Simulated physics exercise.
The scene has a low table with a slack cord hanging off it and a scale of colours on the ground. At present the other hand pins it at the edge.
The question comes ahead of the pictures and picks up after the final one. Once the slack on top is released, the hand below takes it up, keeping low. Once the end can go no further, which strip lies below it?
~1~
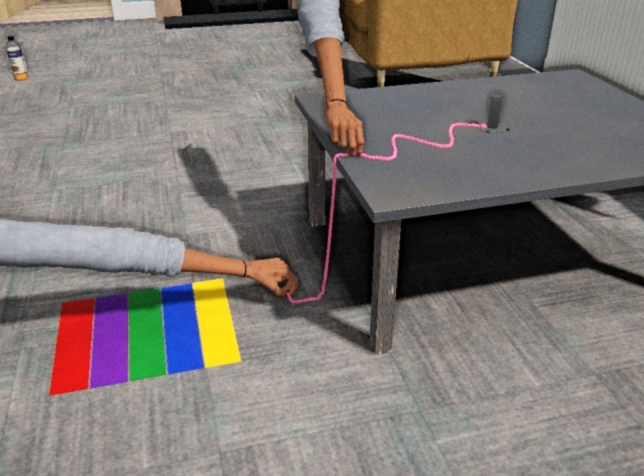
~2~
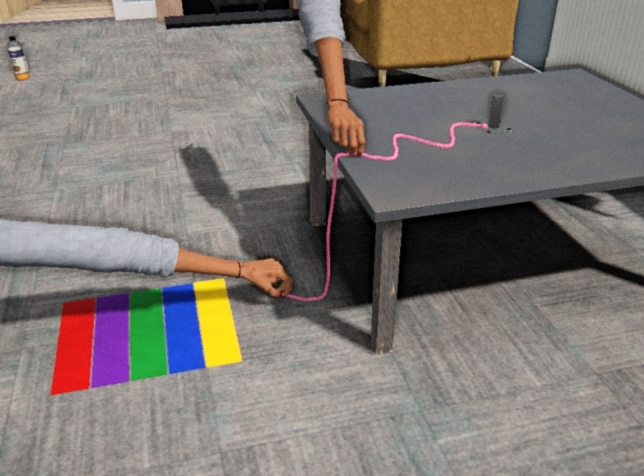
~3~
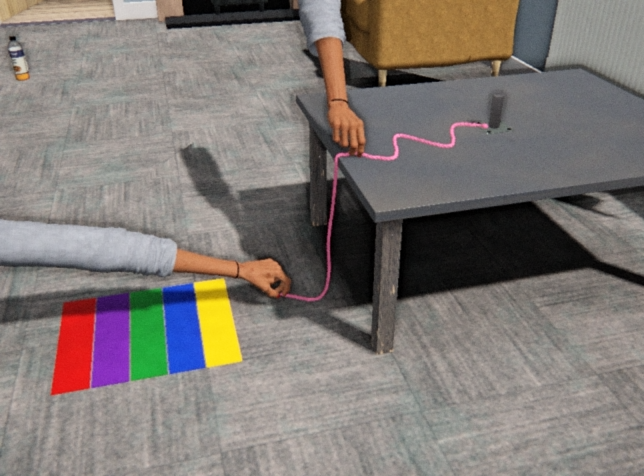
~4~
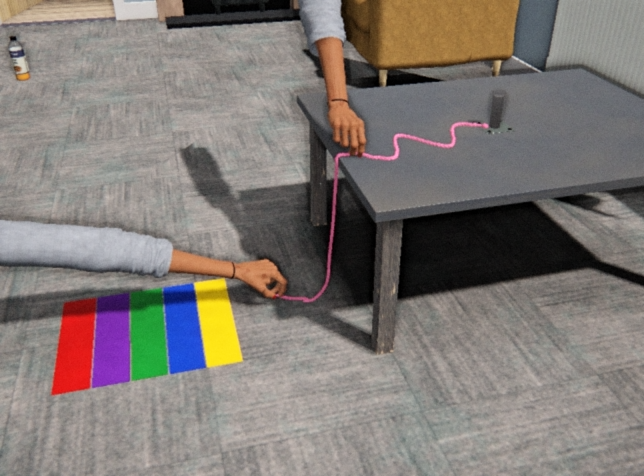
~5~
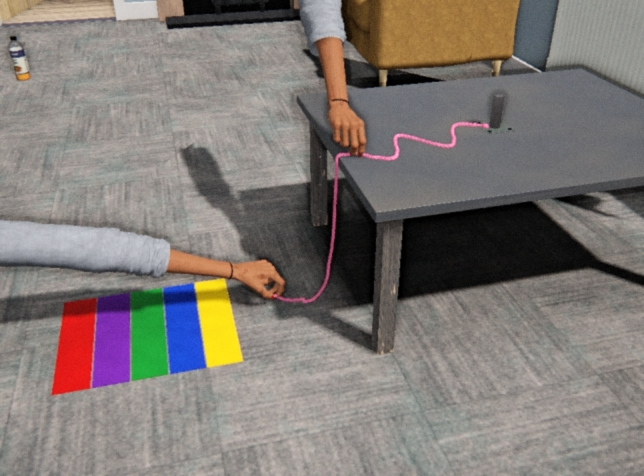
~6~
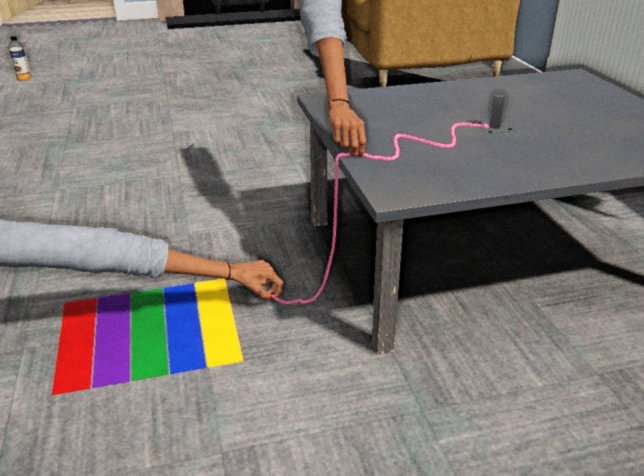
The red strip lies below it.
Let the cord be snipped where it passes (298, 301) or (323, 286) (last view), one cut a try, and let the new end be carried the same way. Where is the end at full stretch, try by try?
Roughly (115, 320), (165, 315).
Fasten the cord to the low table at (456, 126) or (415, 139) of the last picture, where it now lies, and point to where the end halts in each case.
First (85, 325), then (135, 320).
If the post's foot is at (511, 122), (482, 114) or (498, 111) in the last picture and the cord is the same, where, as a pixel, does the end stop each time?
First close to (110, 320), next close to (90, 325), last close to (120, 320).
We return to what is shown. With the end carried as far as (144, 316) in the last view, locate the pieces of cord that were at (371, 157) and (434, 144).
First: (323, 207). Second: (396, 144).
Early on, end near (144, 316); over green.
Midway, end near (100, 323); over purple.
At the end of the slack, end near (76, 327); over red. The red one.
